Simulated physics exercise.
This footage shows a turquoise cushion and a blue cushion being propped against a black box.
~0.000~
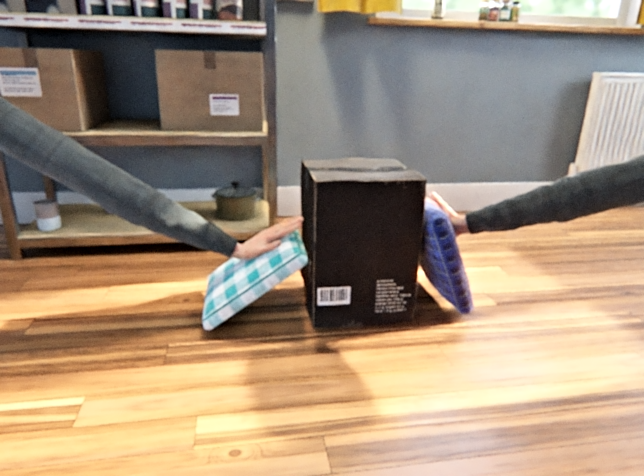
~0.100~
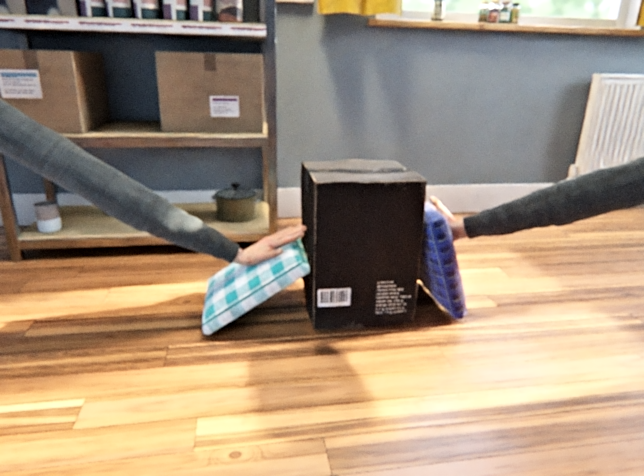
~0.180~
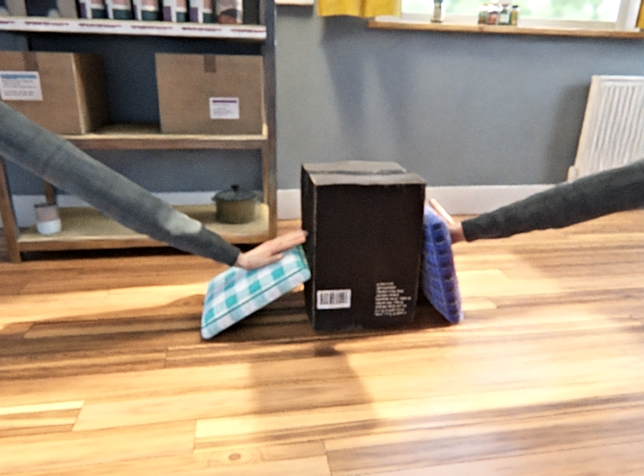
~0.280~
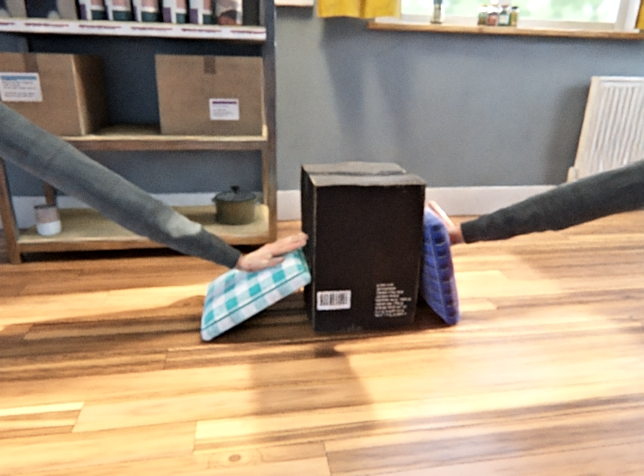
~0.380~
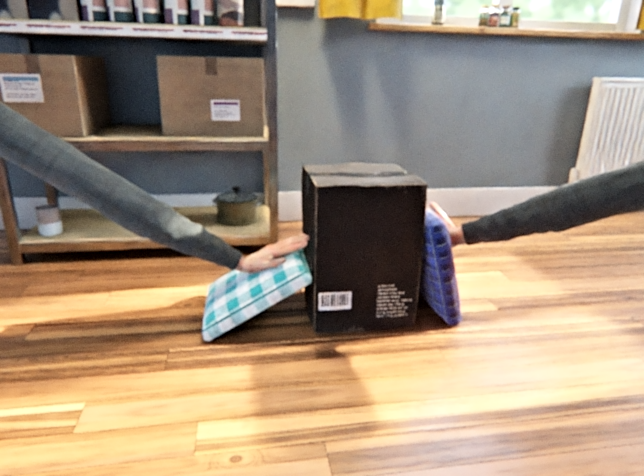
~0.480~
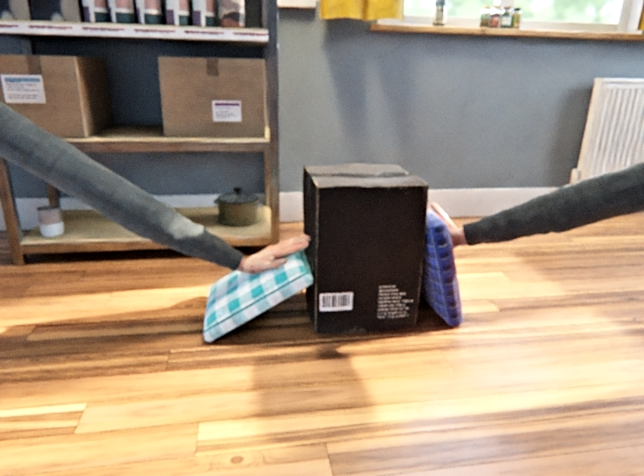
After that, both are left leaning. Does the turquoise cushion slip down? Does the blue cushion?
Checking both, the turquoise cushion slips down, the blue cushion does not slip.
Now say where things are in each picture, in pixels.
Turquoise cushion foot (207, 326), head (304, 259); blue cushion foot (467, 311), head (438, 220), in the first picture.
Turquoise cushion foot (206, 330); blue cushion foot (460, 316), in the second picture.
Turquoise cushion foot (206, 334); blue cushion foot (456, 319), in the third picture.
Turquoise cushion foot (205, 336); blue cushion foot (453, 322), in the fourth picture.
Turquoise cushion foot (207, 337); blue cushion foot (454, 323), in the fifth picture.
Turquoise cushion foot (208, 337), head (310, 279), at a low slant; blue cushion foot (456, 324), head (438, 228), almost upright, in the sixth picture.
After 0.72 s, turquoise cushion slipping down near (251, 297); blue cushion leaning near (428, 258).
After 0.82 s, turquoise cushion flat on the floor near (251, 303); blue cushion leaning near (428, 258).
At rest, turquoise cushion flat on the floor near (251, 305); blue cushion leaning near (428, 258). The turquoise cushion slips and lies down and the blue cushion holds its lean.
